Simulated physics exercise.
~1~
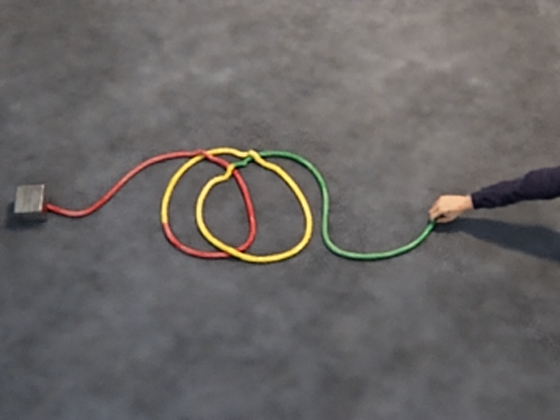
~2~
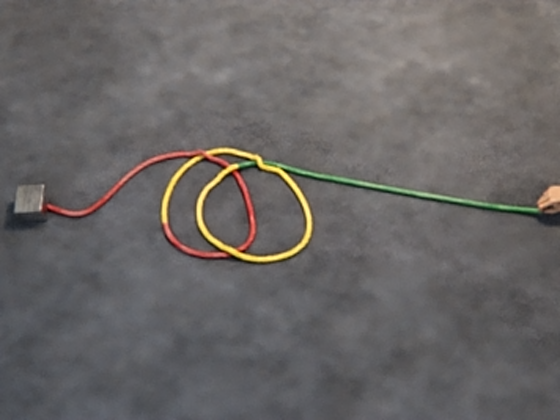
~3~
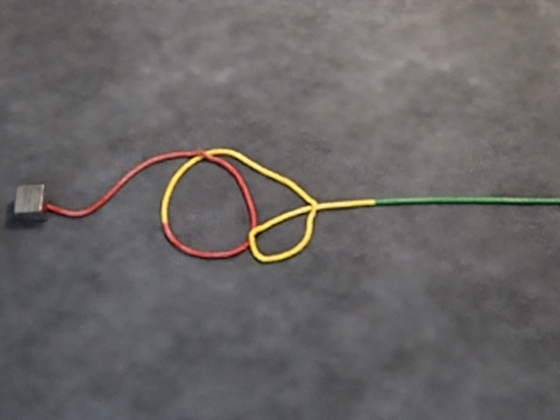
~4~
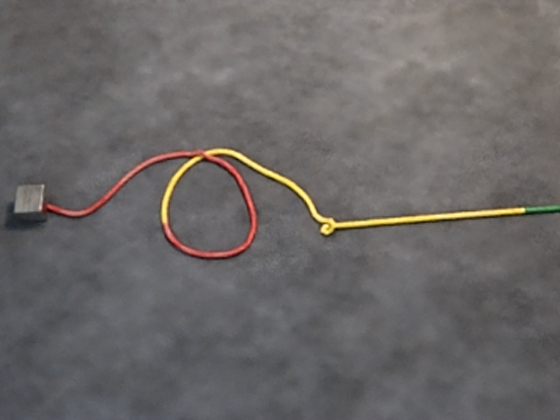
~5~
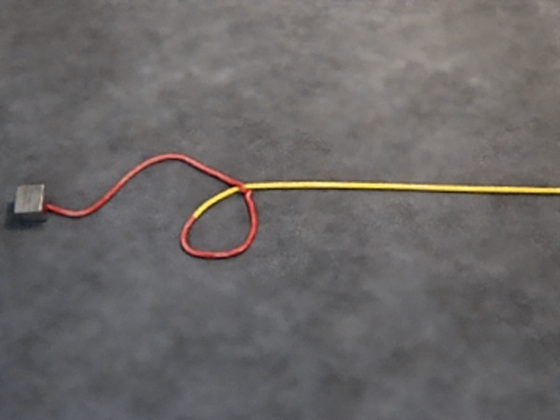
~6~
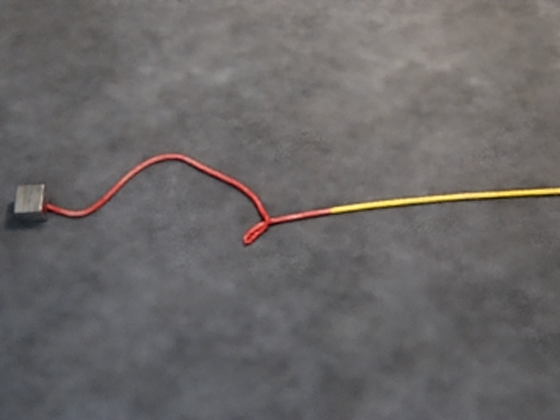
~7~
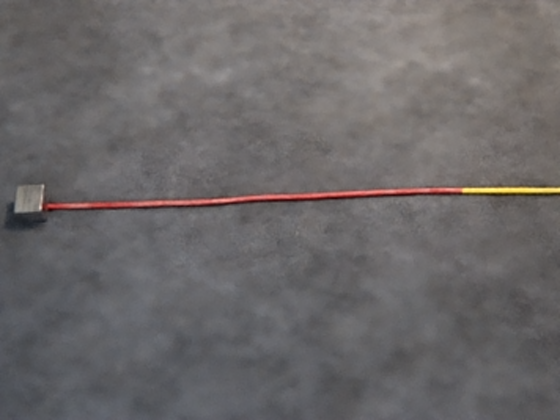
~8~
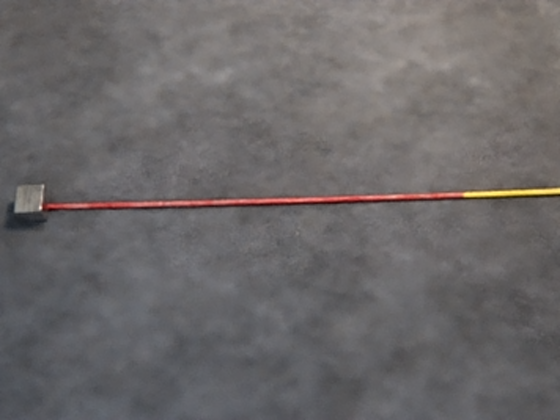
A hand pulled the green end of a looped red, yellow and green rope away to the right, its left end fixed to a small block. The loops shrank and slipped out one after another, until the rope lay straight with no knot in view.
